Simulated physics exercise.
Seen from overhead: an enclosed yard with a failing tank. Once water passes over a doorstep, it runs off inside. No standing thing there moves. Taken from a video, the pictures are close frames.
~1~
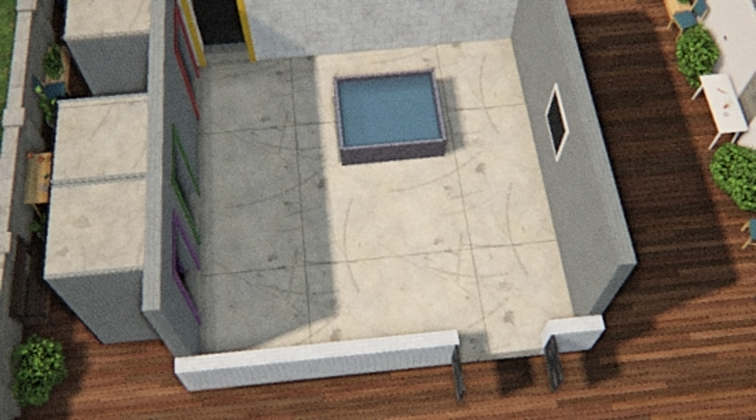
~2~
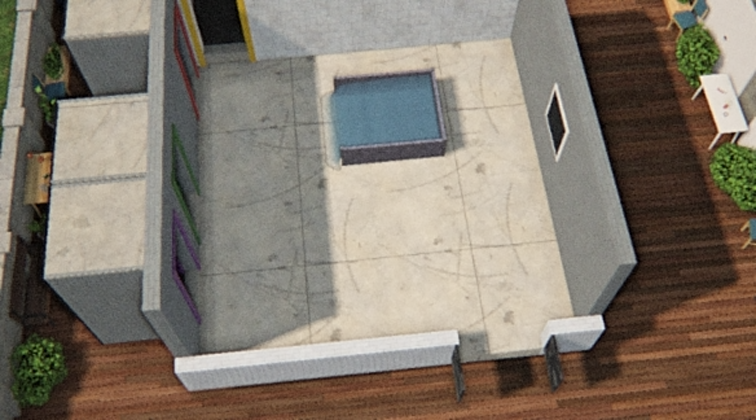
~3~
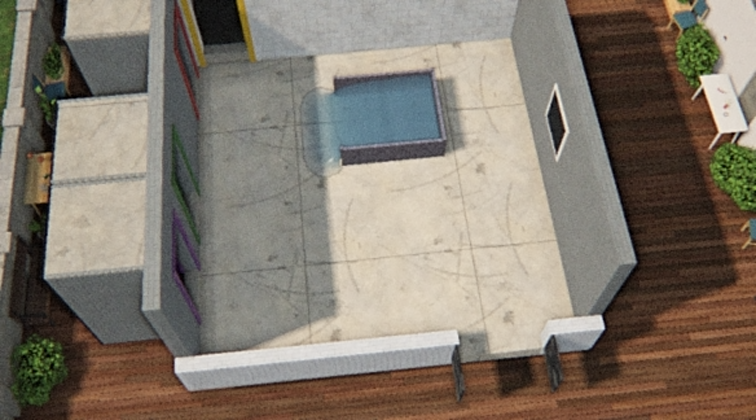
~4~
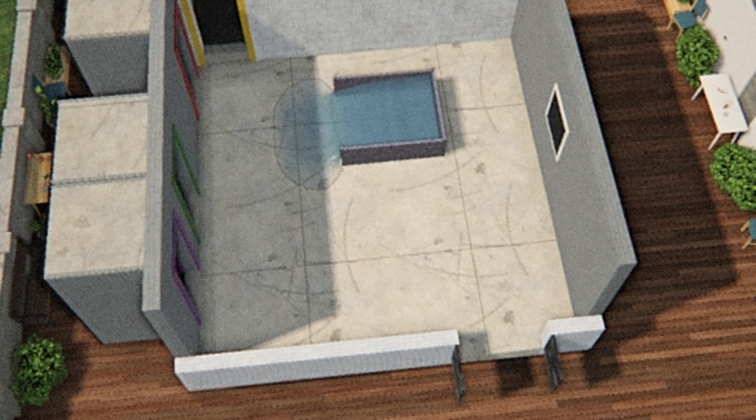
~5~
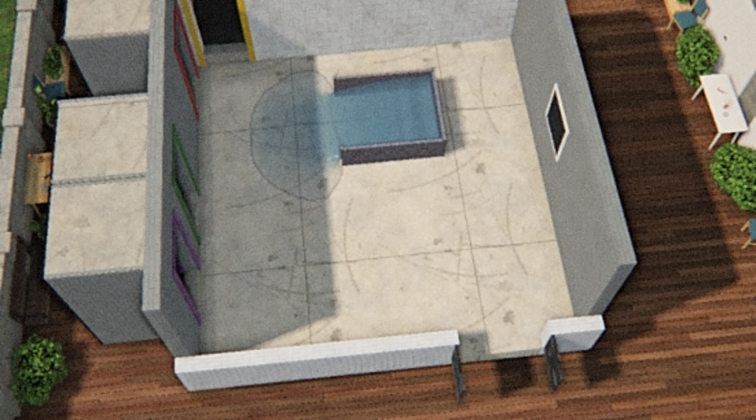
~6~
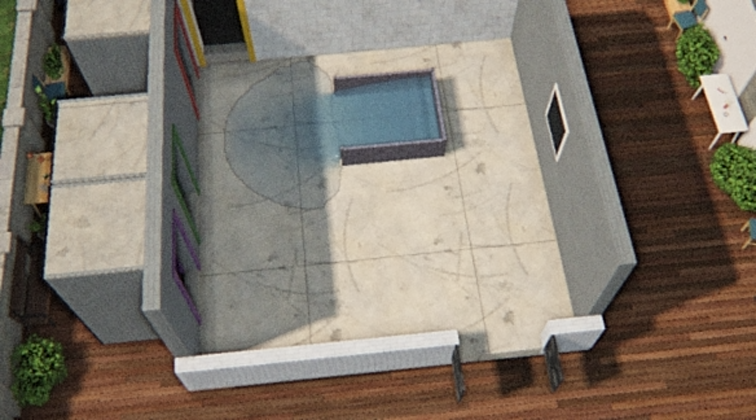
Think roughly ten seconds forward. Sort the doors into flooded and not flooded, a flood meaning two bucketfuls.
Sorted: Purple door - not flooded; red door - flooded; yellow door - not flooded; green door - not flooded.
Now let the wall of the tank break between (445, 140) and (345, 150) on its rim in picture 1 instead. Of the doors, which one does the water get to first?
That's the door marked purple.
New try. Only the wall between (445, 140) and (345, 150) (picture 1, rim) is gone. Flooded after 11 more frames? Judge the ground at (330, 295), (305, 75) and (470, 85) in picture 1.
Spot one ends up deluged, spot two untouched by the spill, spot three untouched by the spill.
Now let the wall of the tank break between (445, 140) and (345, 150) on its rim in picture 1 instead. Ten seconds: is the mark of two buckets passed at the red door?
Well, the red door comes up short here.
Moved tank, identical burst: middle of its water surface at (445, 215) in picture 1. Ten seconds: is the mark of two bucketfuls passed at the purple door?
As I see it, the purple door overshoots.
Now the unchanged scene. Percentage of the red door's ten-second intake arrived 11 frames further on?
About 25 per cent.
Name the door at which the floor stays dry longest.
It's the door marked purple.
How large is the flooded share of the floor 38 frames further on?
That's roughly 55 per cent.
A moment on, water covers 25 % of the floor; the purple door not reached, the red door under two buckets in, the yellow door wet at the sill, nothing in, the green door wet at the sill, nothing in.
Next, water covers 25 % of the floor; the purple door wet at the sill, nothing in, the red door over two buckets in, the yellow door wet at the sill, nothing in, the green door wet at the sill, nothing in.
Then, water covers 35 % of the floor; the purple door wet at the sill, nothing in, the red door far over two buckets in, the yellow door wet at the sill, nothing in, the green door wet at the sill, nothing in.
Later, water covers 55 % of the floor; the purple door wet at the sill, nothing in, the red door far over two buckets in, the yellow door wet at the sill, nothing in, the green door wet at the sill, nothing in.
In the end, water covers 85 % of the floor; the purple door wet at the sill, nothing in, the red door far over two buckets in, the yellow door wet at the sill, nothing in, the green door wet at the sill, nothing in.
